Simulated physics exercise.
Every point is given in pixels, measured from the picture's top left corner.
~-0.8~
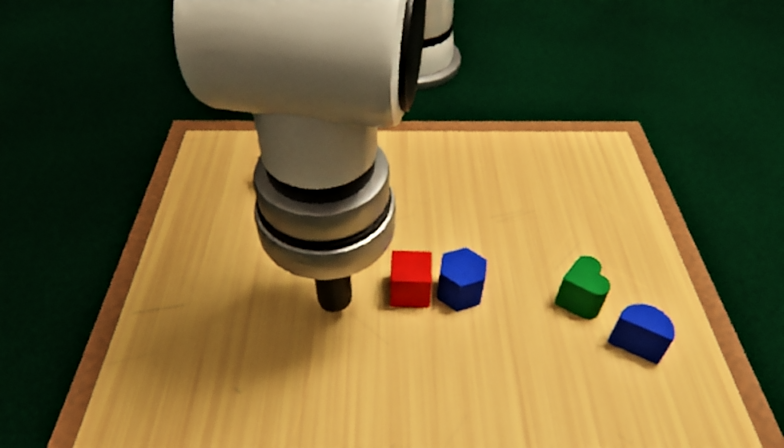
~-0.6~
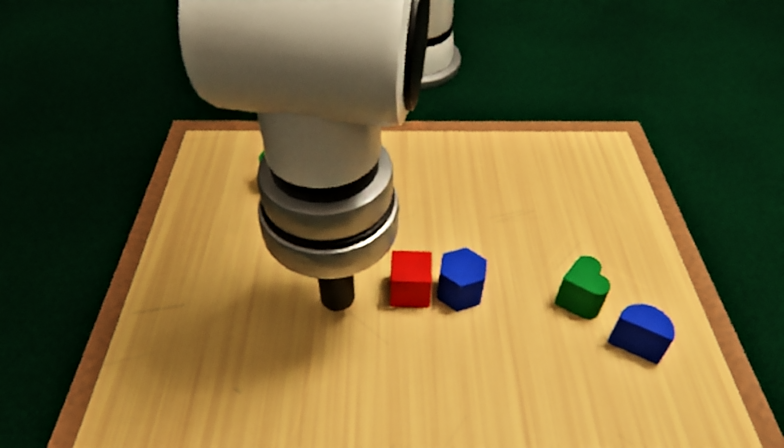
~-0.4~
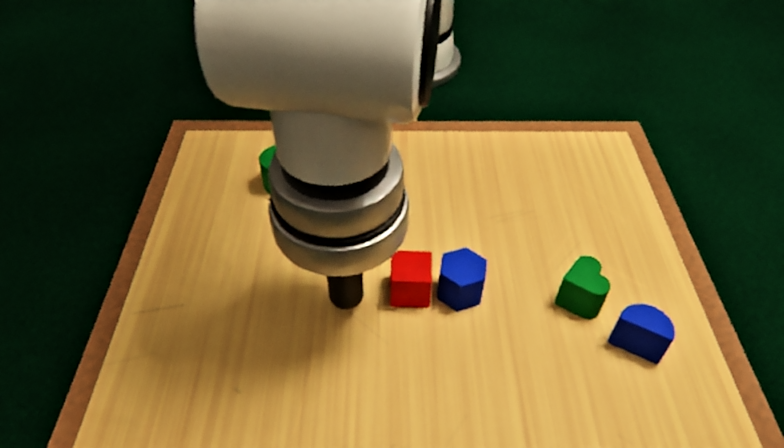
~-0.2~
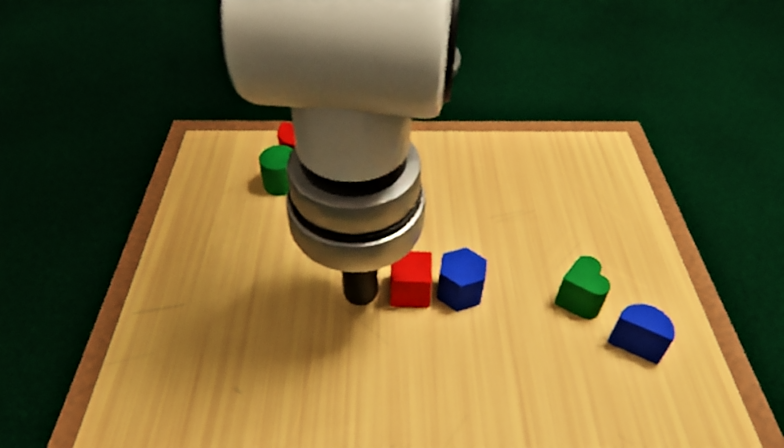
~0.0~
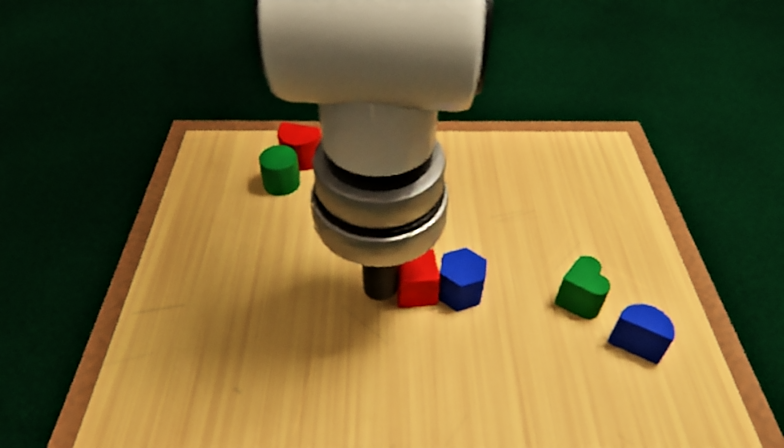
On a wooden board, a robot arm moves right and nudges a red block slightly.
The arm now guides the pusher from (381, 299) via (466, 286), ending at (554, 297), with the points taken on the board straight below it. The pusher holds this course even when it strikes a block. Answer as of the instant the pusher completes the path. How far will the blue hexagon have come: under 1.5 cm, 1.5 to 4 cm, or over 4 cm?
It shifts over 4 cm.
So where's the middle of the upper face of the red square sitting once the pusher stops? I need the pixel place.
Near (584, 251).
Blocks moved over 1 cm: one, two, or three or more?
The number will come to 3 or more.
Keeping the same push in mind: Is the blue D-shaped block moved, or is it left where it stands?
That block stays in place.
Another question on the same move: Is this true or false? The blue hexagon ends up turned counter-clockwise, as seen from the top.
The claim holds.
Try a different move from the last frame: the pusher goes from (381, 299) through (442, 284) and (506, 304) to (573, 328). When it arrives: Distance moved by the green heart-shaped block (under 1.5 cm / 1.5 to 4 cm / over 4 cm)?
The green heart-shaped block ends up a moderate distance away, 1.5 to 4 cm.
On the path given first. One third of the way, pusher at (439, 277); red square at (478, 257); blue hexagon at (520, 259).
Two thirds of the way, pusher at (499, 278); red square at (536, 254); blue hexagon at (575, 247), turned 25° anticlockwise; green heart-shaped block at (601, 278), turned 15° clockwise.
At the end, pusher at (558, 286); red square at (584, 251), turned 30° anticlockwise; blue hexagon at (611, 232), turned 50° anticlockwise; green heart-shaped block at (607, 280), turned 15° clockwise; blue D-shaped block still.
